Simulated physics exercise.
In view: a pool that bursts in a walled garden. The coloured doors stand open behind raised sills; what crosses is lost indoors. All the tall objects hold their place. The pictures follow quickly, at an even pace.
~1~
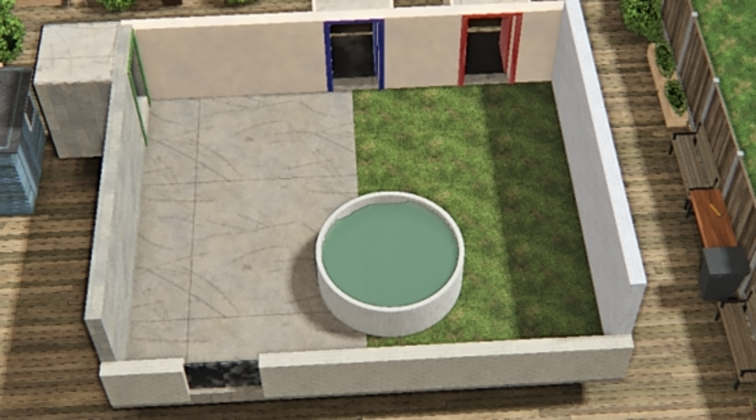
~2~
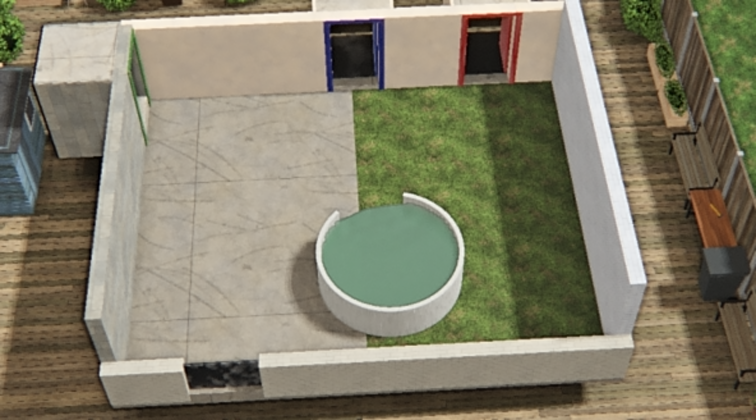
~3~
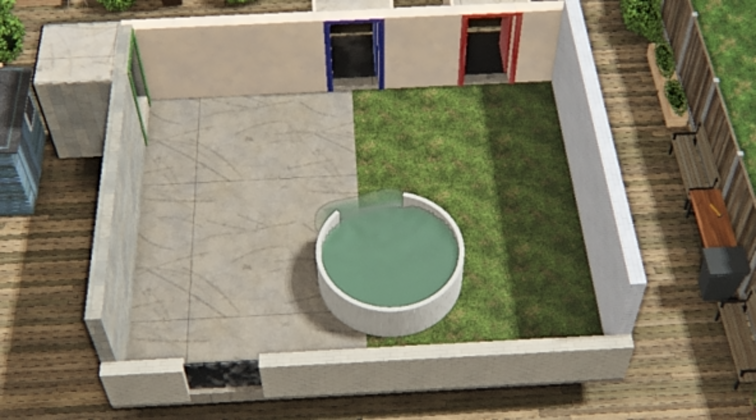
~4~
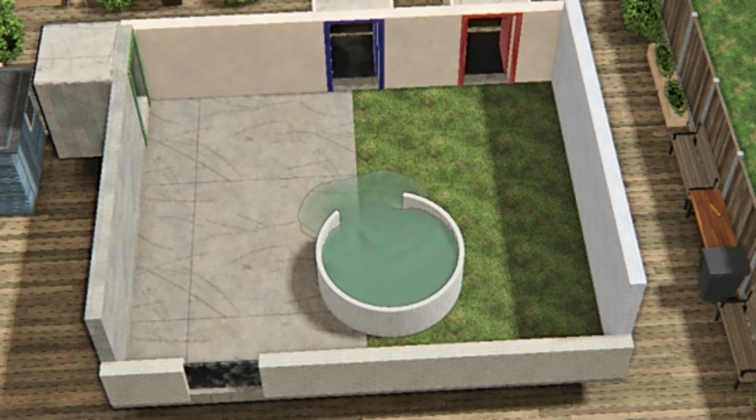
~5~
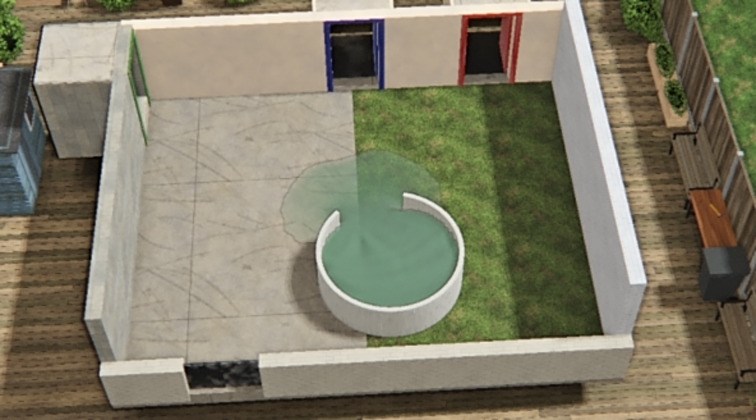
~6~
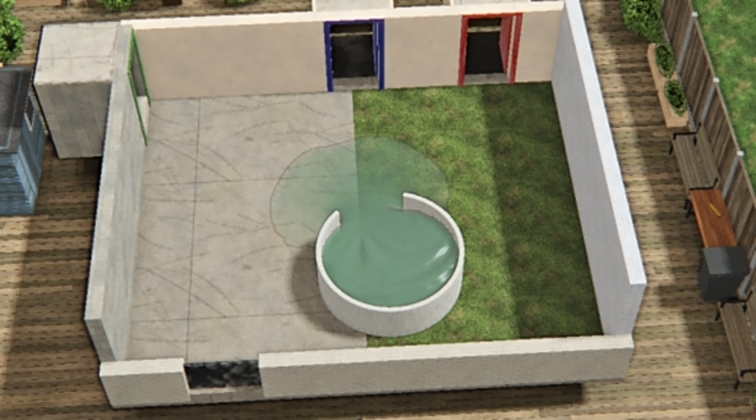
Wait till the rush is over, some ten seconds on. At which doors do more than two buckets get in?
In the end: The green door admits no more than that; the red door lets in a lot; the blue door lets in a lot.
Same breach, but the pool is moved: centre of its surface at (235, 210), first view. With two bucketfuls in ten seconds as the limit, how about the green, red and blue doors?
Then: The green one is over; the red one takes more; the blue one holds.
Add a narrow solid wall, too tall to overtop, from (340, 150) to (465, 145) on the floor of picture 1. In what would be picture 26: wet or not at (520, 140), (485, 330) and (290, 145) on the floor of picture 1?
In that order: Wet, not flooded, awash.
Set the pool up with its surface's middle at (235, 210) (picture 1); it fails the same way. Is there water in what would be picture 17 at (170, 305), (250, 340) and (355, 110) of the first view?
One after the other: No water, no water, awash.
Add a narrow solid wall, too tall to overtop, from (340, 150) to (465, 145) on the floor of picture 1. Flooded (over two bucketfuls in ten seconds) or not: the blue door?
One by one: Blue holds.
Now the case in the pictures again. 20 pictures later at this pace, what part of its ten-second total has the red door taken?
About 10 per cent.
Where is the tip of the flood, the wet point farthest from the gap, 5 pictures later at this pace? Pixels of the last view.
Close to (270, 97).
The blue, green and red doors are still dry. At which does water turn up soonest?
It is the blue door.
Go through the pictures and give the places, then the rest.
The round pool at (390, 252) is whole and still, in the first frame.
The front is at a hidden place, out from the gap on the round pool's far side, in the second frame.
Water pours out on the round pool's far side and has run to a hidden place, in the third frame.
The front is at (412, 182), out from the gap on the round pool's far side, in the fourth frame.
The front is at (387, 154), out from the gap on the round pool's far side, in the fifth frame.
Water pours out on the round pool's far side and has run to (383, 140), in the sixth frame.
A moment on, water covers 25 % of the floor; the green door not reached, the red door not reached, the blue door not reached.
Next, water covers 40 % of the floor; the green door not reached, the red door not reached, the blue door over two buckets in.
Then, water covers 45 % of the floor; the green door under two buckets in, the red door under two buckets in, the blue door far over two buckets in.
Later, water covers 75 % of the floor; the green door under two buckets in, the red door over two buckets in, the blue door far over two buckets in.
In the end, water covers 95 % of the floor; the green door under two buckets in, the red door over two buckets in, the blue door far over two buckets in.
